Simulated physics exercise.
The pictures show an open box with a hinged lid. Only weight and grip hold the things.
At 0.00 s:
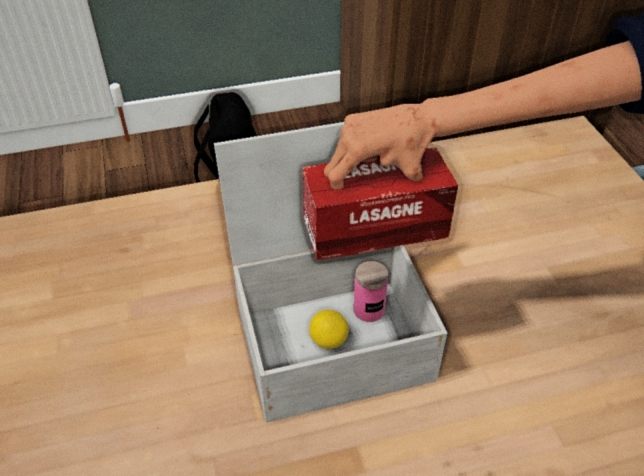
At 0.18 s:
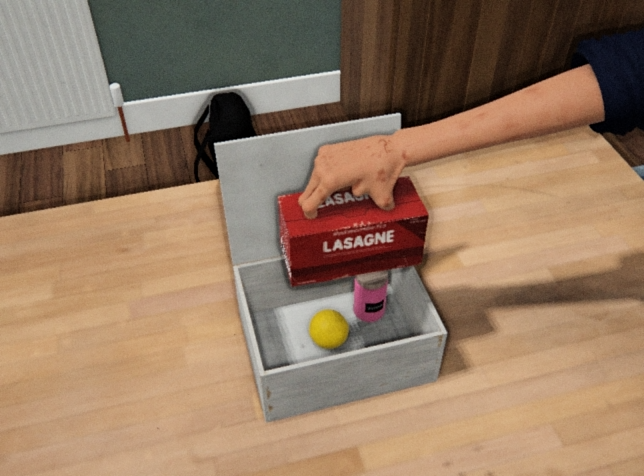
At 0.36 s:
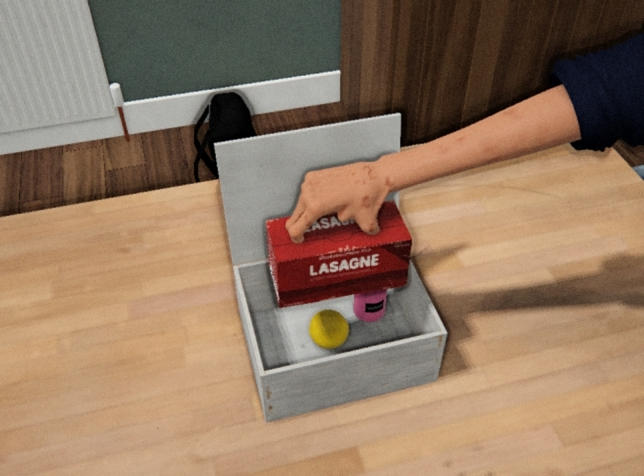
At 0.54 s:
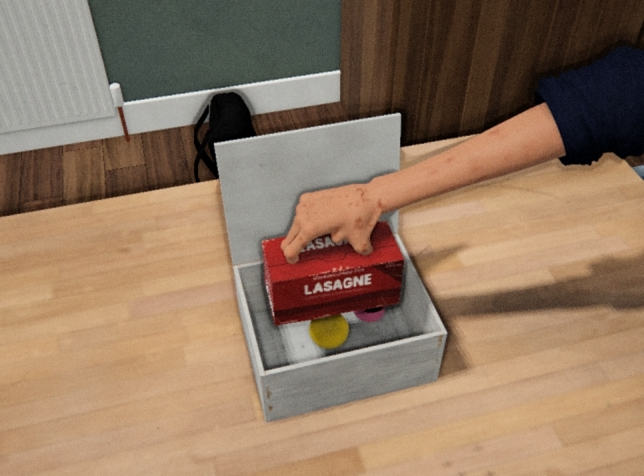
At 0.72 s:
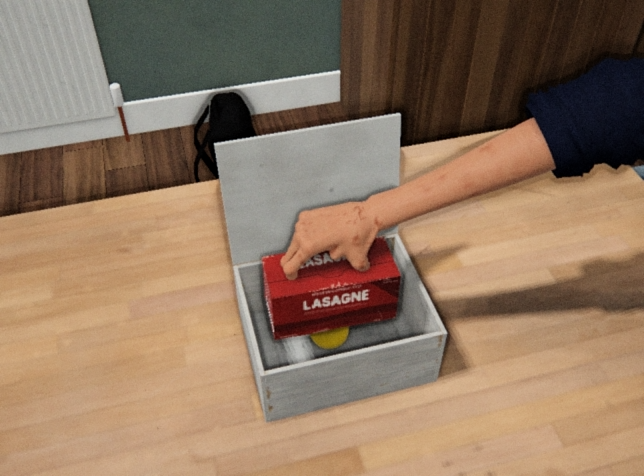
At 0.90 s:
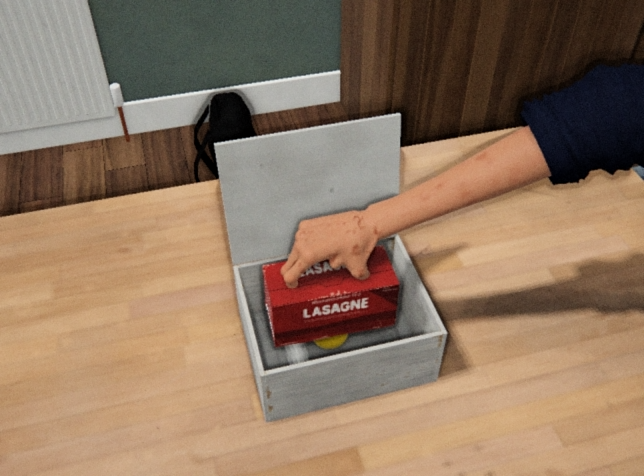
A hand lowered a red lasagne carton leftward and down into an open grey box on a wooden table, gradually covering the pink container and most of the yellow lemon inside.
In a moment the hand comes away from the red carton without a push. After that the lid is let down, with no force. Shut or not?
Here the lid sits on the rim.
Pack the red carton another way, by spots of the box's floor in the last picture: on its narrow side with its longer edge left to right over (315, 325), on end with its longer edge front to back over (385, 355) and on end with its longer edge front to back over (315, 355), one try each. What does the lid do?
First try: It is held up; second try: It is held up; third try: It is held up.
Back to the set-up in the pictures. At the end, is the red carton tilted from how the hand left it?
It tips.
Around 1.30 s, red carton on its side near (334, 348); yellow lemon displaced about its own width.
Around 2.40 s, lid 66° above the rim; red carton on its side near (334, 348); yellow lemon displaced about its own width.
Around 2.80 s, lid 18° above the rim; red carton on its side near (334, 348); yellow lemon displaced about its own width.
Finally (3.4 s), lid shut; down or leaning hard in the box, red carton; moved from the start, yellow lemon; pink shaker still in place. Final places as the last picture's camera would see them, red carton near (334, 348).
